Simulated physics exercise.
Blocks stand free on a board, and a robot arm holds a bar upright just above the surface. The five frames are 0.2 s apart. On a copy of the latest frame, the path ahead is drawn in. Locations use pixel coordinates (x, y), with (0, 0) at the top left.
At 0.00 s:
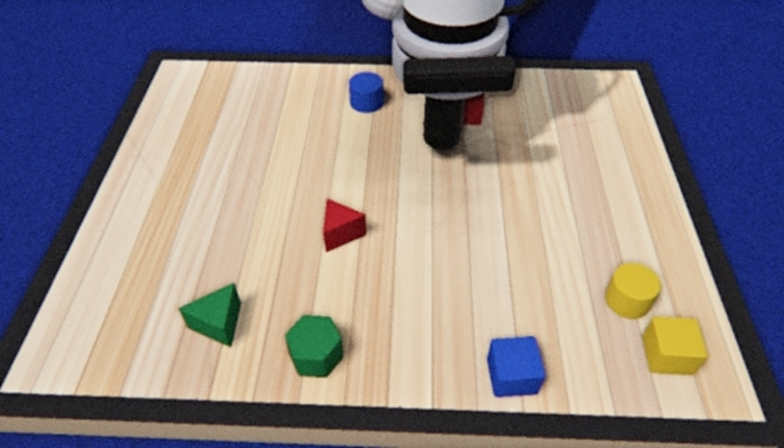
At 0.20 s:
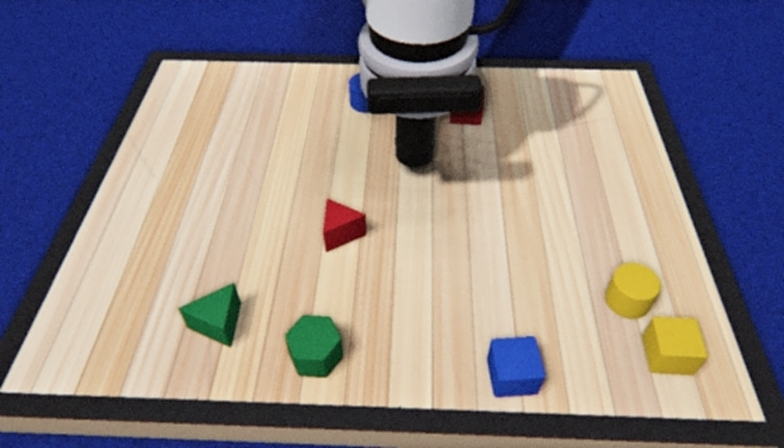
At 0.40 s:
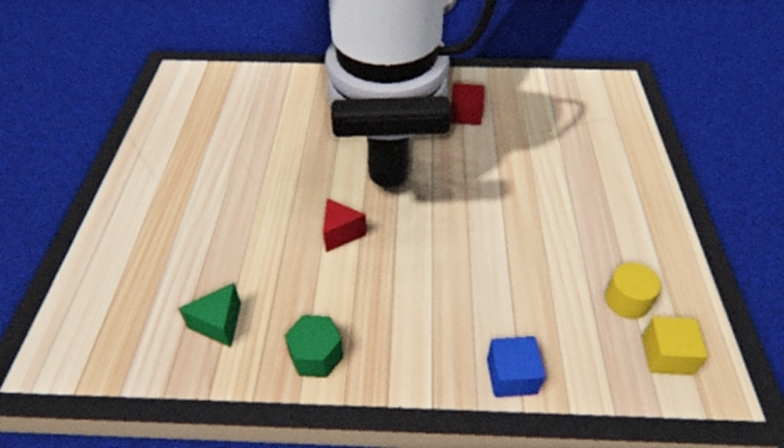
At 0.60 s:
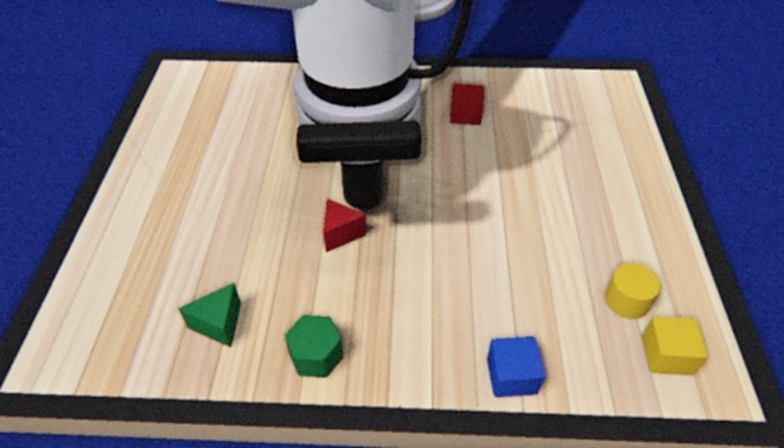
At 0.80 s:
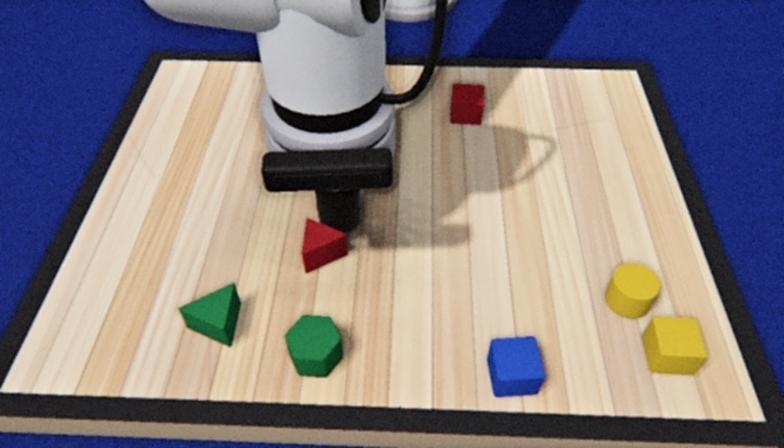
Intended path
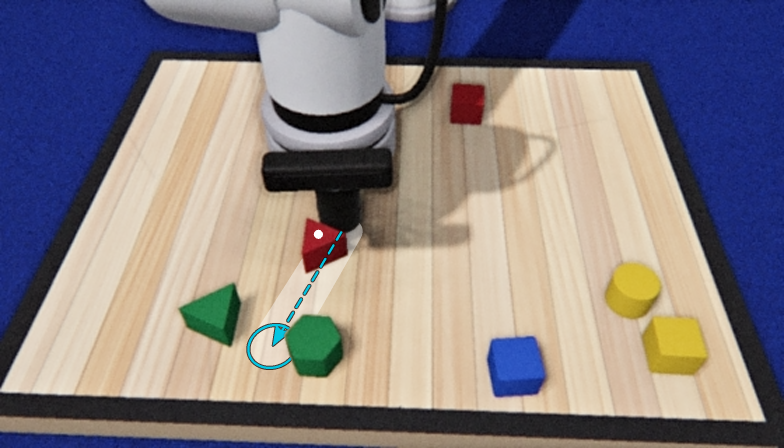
The robot arm moved its black bar steadily down and to the left across the wooden board, reached the red triangular block and nudged it slightly down-left, while the other colored blocks stayed still.
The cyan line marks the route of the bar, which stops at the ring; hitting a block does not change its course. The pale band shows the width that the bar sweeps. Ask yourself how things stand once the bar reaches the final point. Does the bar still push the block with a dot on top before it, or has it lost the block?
It will keep going ahead of the bar.
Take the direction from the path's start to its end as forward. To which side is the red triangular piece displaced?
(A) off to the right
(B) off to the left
It's A.
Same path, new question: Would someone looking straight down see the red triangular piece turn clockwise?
Yes.
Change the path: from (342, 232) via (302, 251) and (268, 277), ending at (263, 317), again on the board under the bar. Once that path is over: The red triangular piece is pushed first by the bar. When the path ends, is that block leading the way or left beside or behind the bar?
It rides in front to the end.
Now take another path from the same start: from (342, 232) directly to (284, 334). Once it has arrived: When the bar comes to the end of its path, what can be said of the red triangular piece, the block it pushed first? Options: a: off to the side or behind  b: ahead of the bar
b.
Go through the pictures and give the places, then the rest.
The first picture shows bar's lower end (442, 139); green triangular piece (212, 305); green hexagonal block (313, 336); red triangular piece (339, 214).
The second picture shows bar (415, 156); blocks still.
The third picture shows bar (388, 174); blocks still.
The fourth picture shows bar (364, 196); blocks still.
The fifth picture shows bar (340, 219); green triangular piece (212, 305); green hexagonal block (313, 336); red triangular piece (318, 234).
Drawn move, from (342, 232) to (273, 346); the dot is on the red triangular piece.
The first path, step by step. One third of the way, bar (319, 254); red triangular piece (291, 270), turned 15° clockwise.
Two thirds of the way, bar (296, 292); red triangular piece (262, 309), turned 25° clockwise.
At the end, bar (269, 334); green triangular piece still; green hexagonal block (314, 341); red triangular piece (228, 349), turned 35° clockwise.
